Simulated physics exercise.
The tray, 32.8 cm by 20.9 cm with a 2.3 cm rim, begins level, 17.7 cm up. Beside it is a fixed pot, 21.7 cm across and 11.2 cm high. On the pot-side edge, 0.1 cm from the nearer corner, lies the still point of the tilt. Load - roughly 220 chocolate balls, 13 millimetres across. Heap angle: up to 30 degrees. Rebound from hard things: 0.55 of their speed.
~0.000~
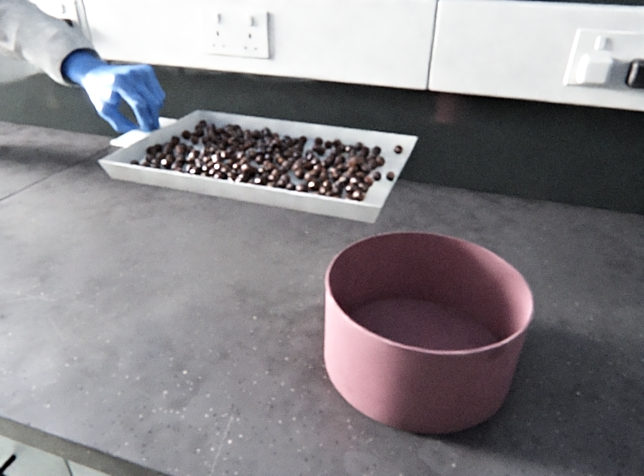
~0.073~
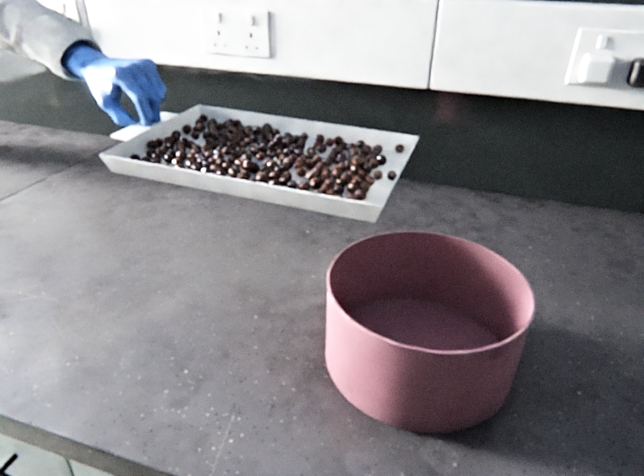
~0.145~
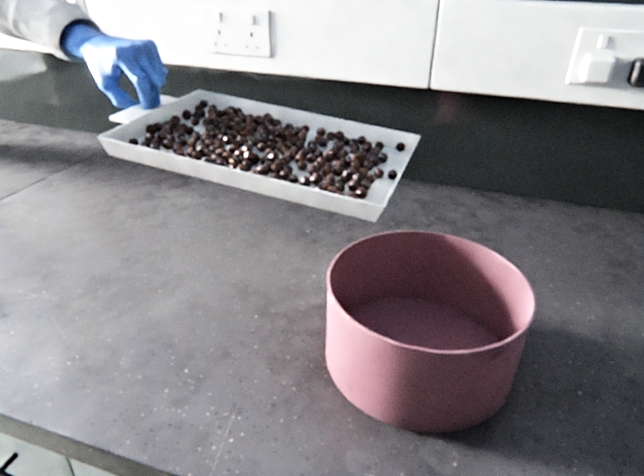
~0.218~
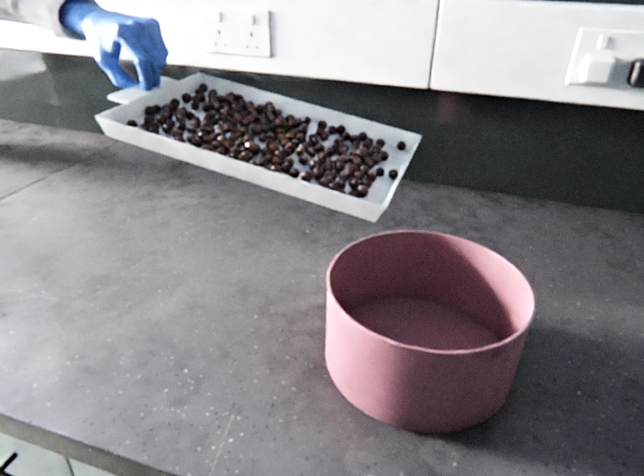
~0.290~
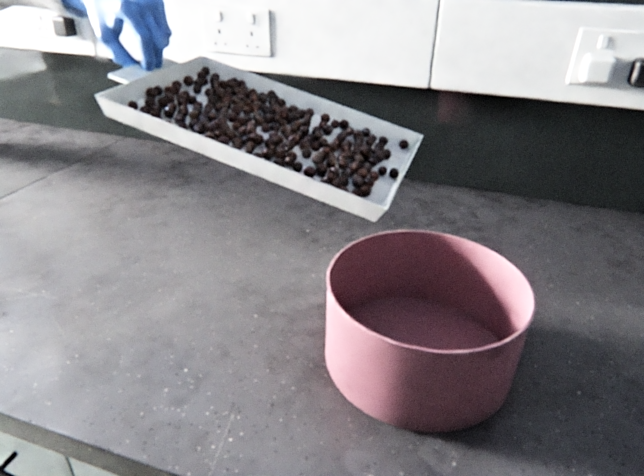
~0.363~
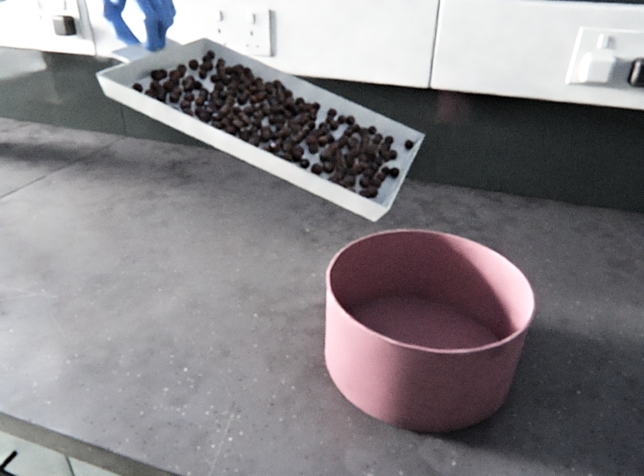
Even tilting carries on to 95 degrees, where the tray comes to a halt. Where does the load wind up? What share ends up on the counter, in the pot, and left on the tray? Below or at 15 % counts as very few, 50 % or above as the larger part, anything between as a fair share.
Counter - a fair share, pot - the larger part, tray - very few.
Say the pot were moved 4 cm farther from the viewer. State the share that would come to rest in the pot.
My estimate: Some 80 per cent.
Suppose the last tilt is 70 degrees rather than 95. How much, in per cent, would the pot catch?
The pot would get around 50 per cent.
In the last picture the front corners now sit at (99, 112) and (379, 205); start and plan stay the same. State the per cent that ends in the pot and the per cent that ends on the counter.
You'd end with pot at 80 and counter at 20.
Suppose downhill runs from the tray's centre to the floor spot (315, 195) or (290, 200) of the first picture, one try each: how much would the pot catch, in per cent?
Near 100 and 70 per cent, in that order.
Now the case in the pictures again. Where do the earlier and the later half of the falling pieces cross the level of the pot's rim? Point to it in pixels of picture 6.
Earlier half close to (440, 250), later half at (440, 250) in pixels.
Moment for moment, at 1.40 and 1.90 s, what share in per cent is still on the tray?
Roughly 70 then 0.
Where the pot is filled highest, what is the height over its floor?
It gets to about 2.5 cm.
Then, at 0.99 s, tilt 54 degrees; the tray holds 100 %, the pot 0 %.
After 1.40 s, tilt 78 degrees; the tray holds 70 %, the pot 10 %.
After 1.90 s, tilt 95 degrees; the tray holds 0 %, the pot 65 %.
In the end, at 2.7 s, counter 35 %, pot 65 %, tray 0 %.
